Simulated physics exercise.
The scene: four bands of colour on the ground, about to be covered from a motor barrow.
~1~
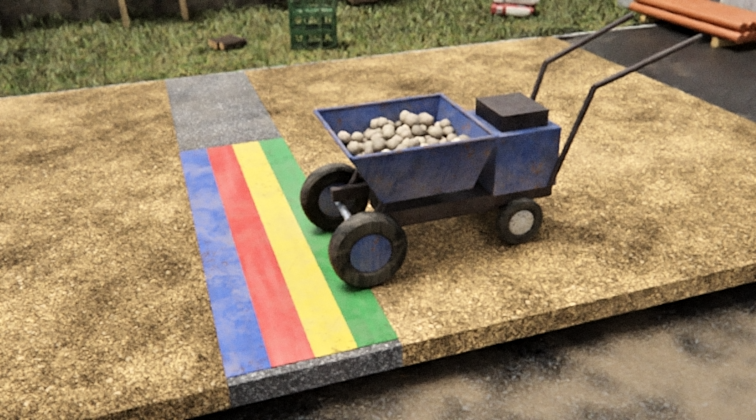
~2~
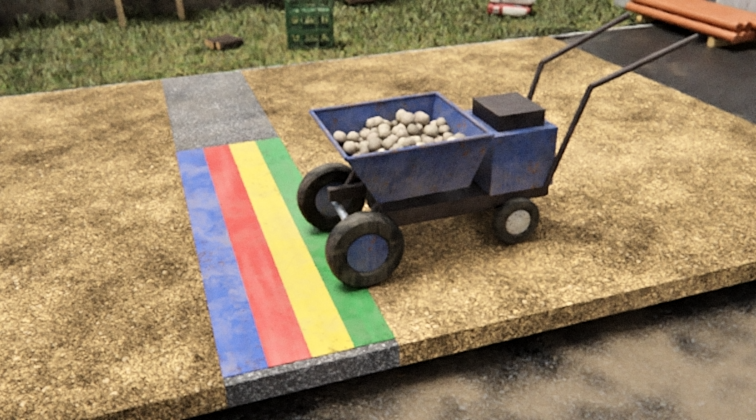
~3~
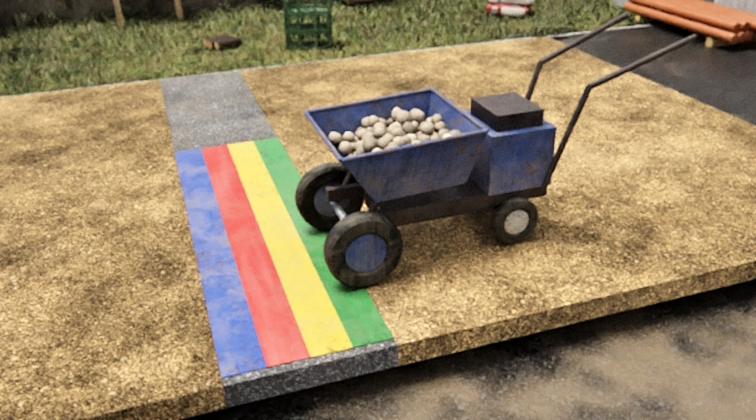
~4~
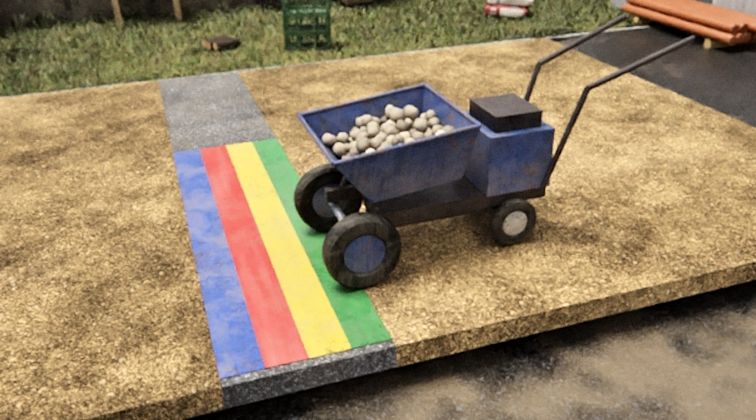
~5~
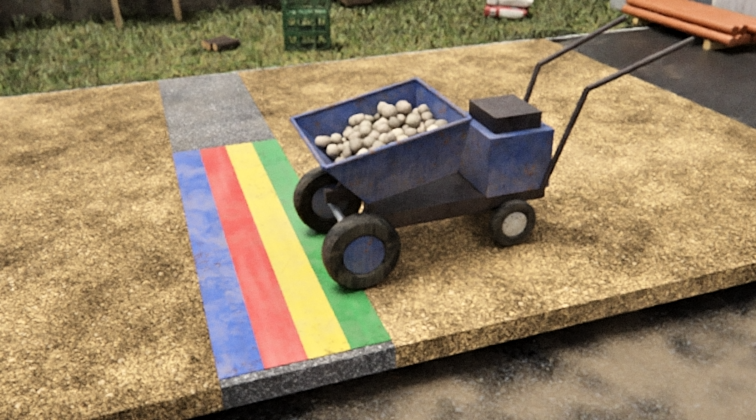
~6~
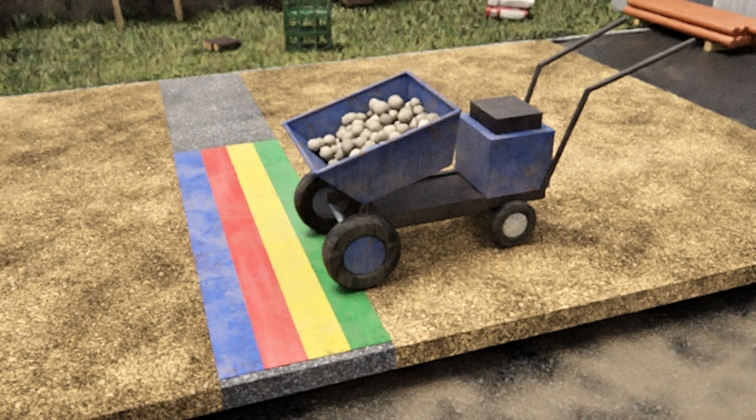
On a gritty slab beside coloured stripes, a blue motor barrow loaded with pebbles tilting its skip forward to the left.
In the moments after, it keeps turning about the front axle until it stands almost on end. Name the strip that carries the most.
Most covered: The blue band.
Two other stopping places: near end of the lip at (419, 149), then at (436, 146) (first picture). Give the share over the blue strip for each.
The first gives 20 %, the second 10 %.
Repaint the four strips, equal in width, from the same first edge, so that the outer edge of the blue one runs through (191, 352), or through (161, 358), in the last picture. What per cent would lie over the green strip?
Roughly 0 per cent, and 0 per cent.
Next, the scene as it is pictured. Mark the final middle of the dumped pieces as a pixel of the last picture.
Roughly at (204, 276).
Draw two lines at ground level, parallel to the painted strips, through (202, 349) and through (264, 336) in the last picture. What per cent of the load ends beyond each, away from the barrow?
In turn 40 and 90 in a hundred.
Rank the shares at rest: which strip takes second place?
It is red.
Soon after the last picture, skip tipped steeply; all in the skip.
A little later, skip tipped right over; most in the skip; a stray few over the red strip; about a quarter over the blue strip; a stray few falling; a stray few off the paint.
Later still, skip tipped right over; a small part in the skip; a small part over the red strip; about a third over the blue strip; about a third off the paint.
At rest, skip tipped right over; none over the green strip; none over the yellow strip; about a quarter over the red strip; about a third over the blue strip; about half off the paint.
